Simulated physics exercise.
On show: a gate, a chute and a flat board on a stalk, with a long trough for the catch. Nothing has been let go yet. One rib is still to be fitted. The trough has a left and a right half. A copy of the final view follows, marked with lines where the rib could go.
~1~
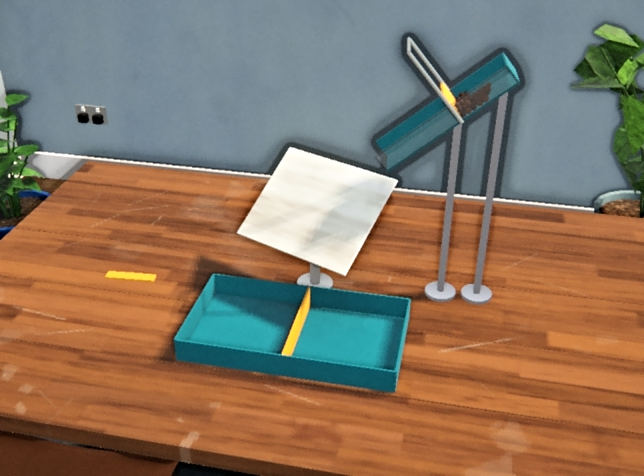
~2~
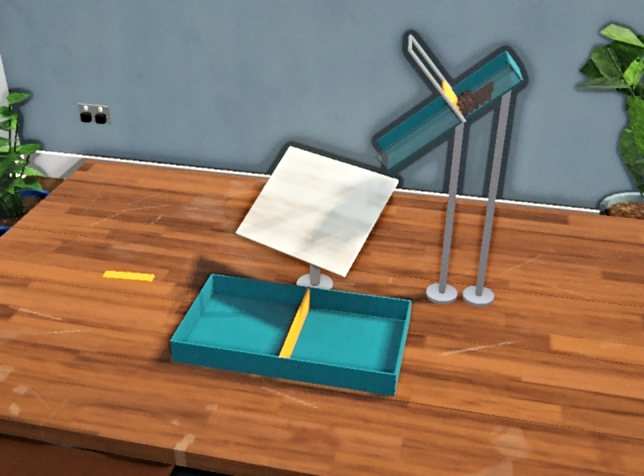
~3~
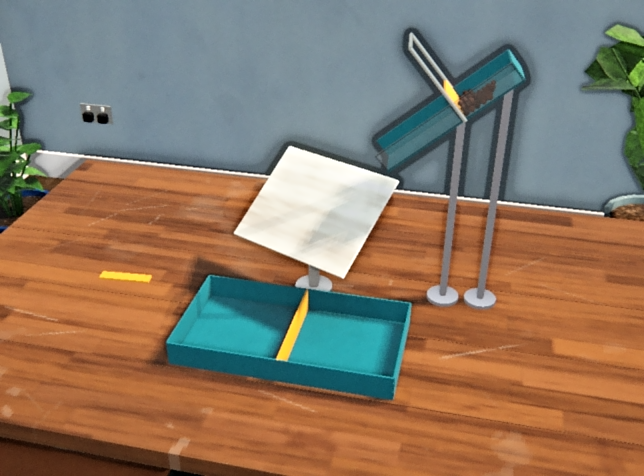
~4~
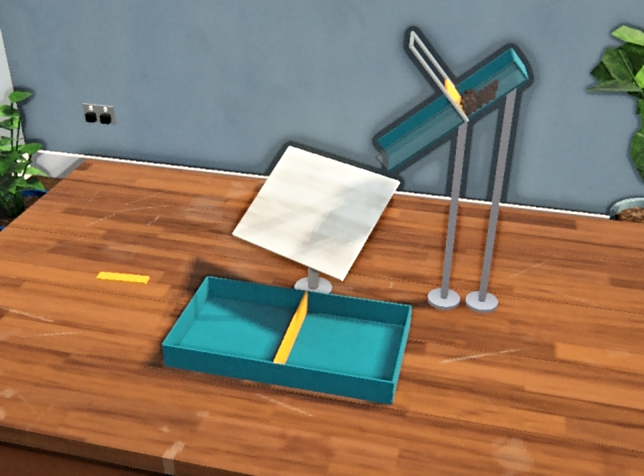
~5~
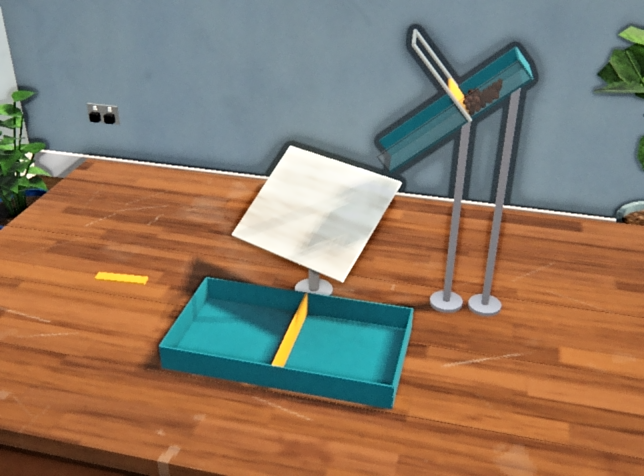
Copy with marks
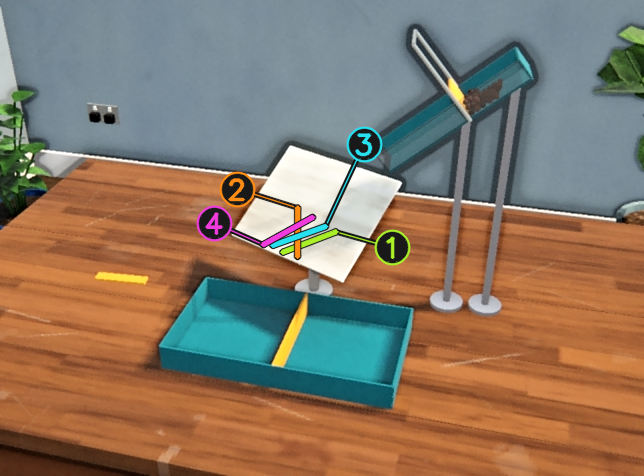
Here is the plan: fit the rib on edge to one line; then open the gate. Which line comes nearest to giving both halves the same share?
The answer is line 2.
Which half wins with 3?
The left half.
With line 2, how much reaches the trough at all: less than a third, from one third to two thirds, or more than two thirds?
Line 2 gives more than two thirds.
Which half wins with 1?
More lands on the left.
On the marked copy, line 1 from (335, 231) to (282, 252); line 2 from (297, 207) to (297, 256); line 3 from (325, 226) to (272, 245); line 4 from (312, 217) to (263, 244).
For line 1, of what is caught, all but a few in the left half, only a few in the right.
For line 2, of what is caught, close to a third in the left half, close to two thirds in the right.
For line 3, of what is caught, the bulk in the left half, close to a quarter in the right.
For line 4, of what is caught, the whole lot in the left half, none at all in the right.
